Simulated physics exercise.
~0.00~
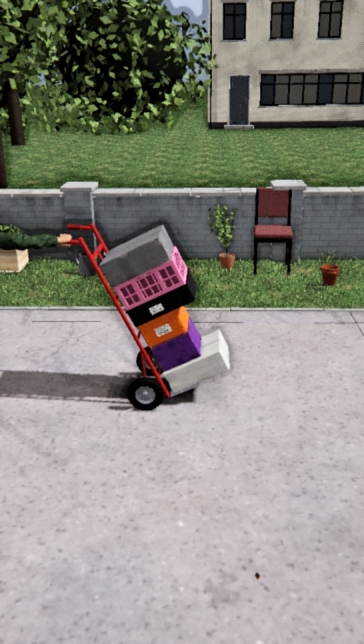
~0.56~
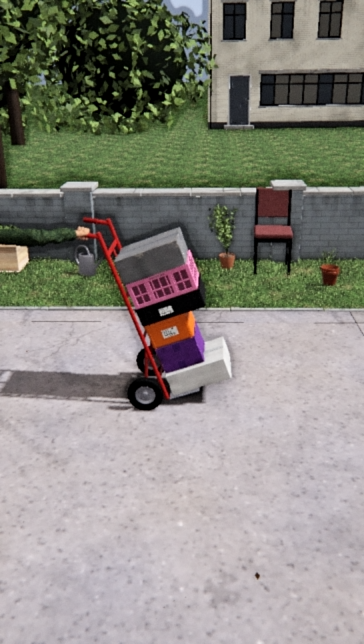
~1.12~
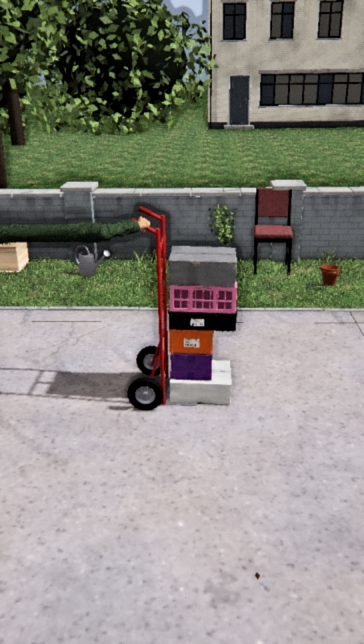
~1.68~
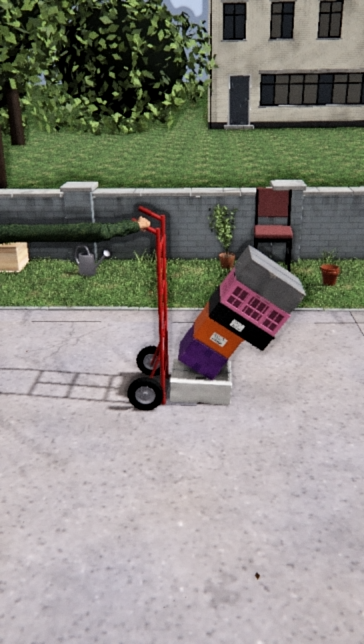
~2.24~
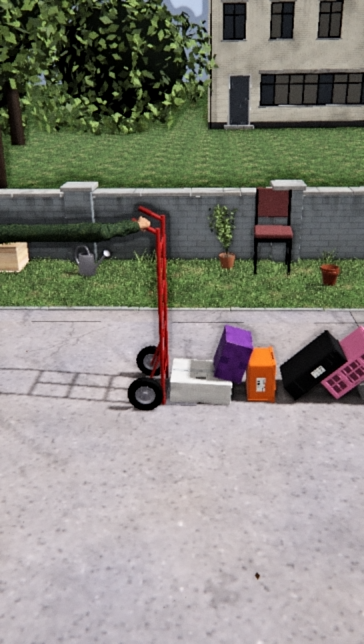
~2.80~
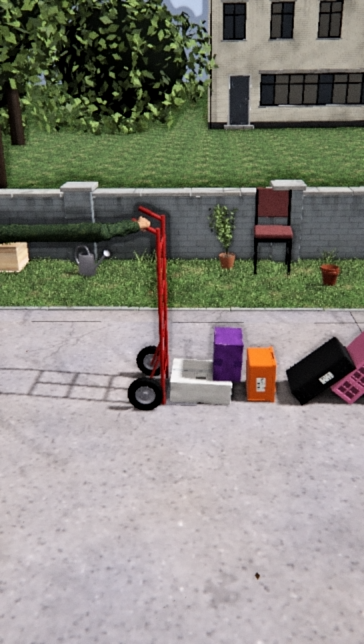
The video shows an outstretched arm swinging a loaded red sack truck upright, where it stops abruptly and the stacked boxes and pink crate topple forward to the right. The white parcel stays on the toe plate, with the purple box leaning beside it and the others spilled on the pavement.
